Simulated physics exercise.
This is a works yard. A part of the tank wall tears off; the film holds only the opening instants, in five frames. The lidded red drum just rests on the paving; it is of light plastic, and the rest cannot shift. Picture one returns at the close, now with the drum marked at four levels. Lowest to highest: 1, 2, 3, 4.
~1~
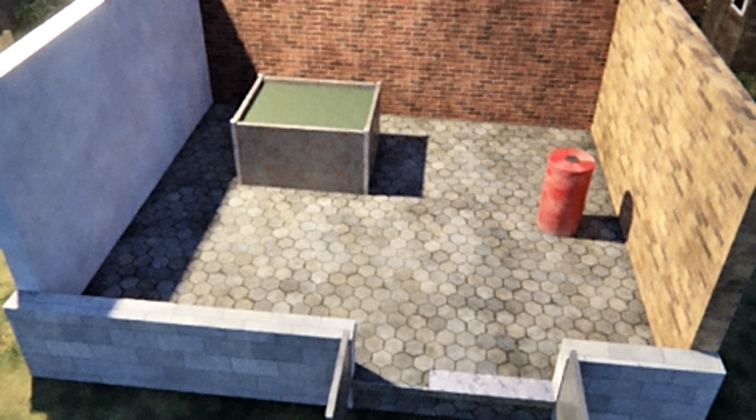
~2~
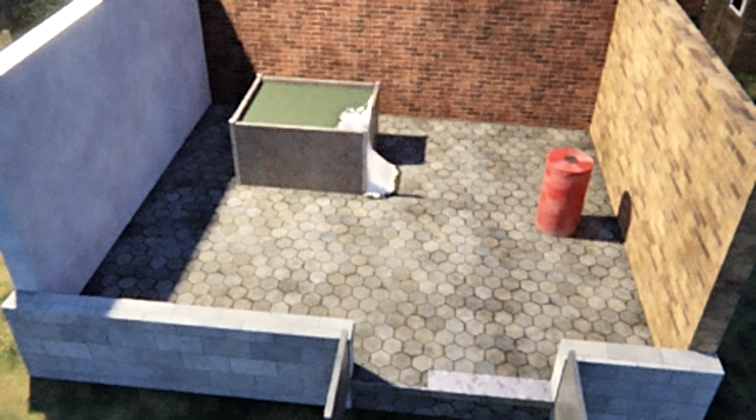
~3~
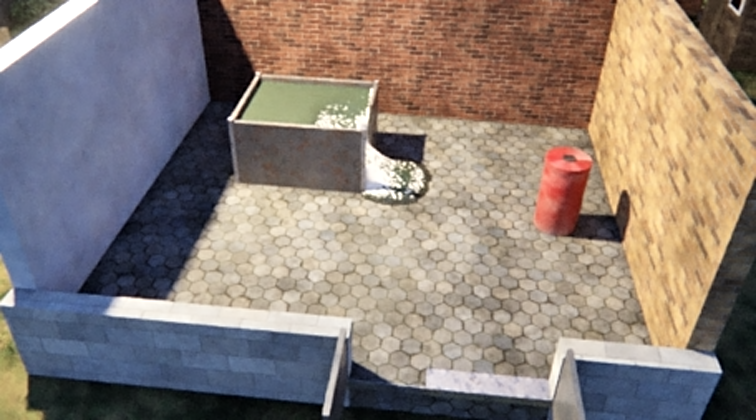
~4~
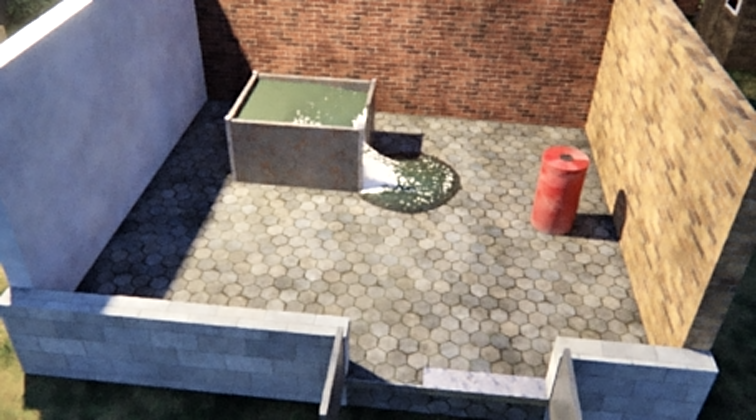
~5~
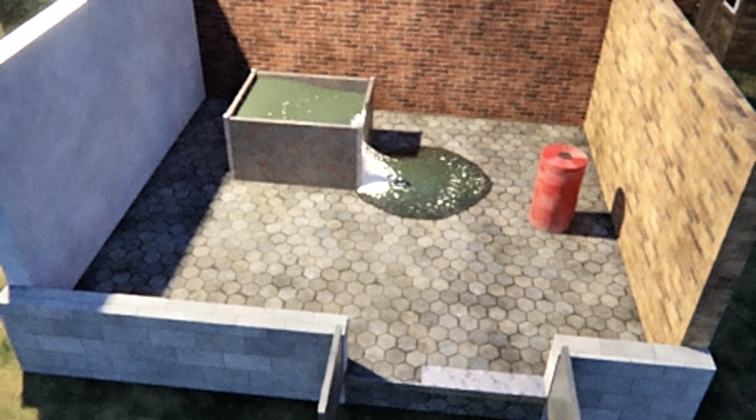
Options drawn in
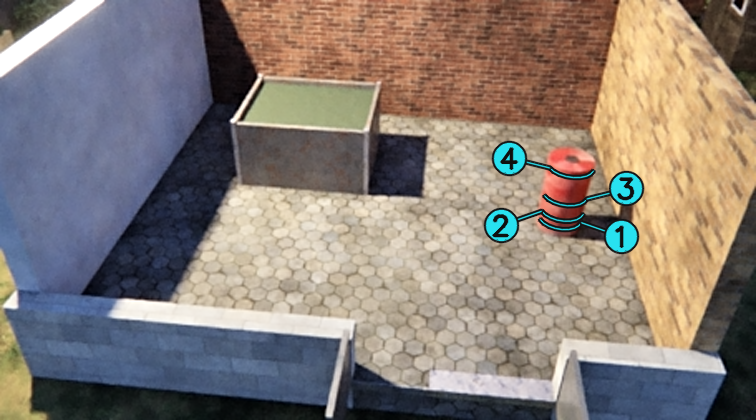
Full tank of green water in a walled, paved yard springing a leak, water pouring out and spreading rightward across the paving.
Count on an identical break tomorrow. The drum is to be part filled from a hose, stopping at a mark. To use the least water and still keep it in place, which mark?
Mark 3.
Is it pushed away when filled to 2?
Yes, that goes wrong.
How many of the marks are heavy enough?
Two of the four.
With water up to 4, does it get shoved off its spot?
No.
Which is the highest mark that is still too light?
That is mark 2.
On the marked copy, 1 at (562, 229); 2 at (564, 221); 3 at (567, 205); 4 at (573, 177); from the bottom up 1, 2, 3, 4.
With 1, it is pushed about 4 times its own width away.
With 2, it is pushed about half its own width away.
With 3, it does not move.
With 4, it does not move.
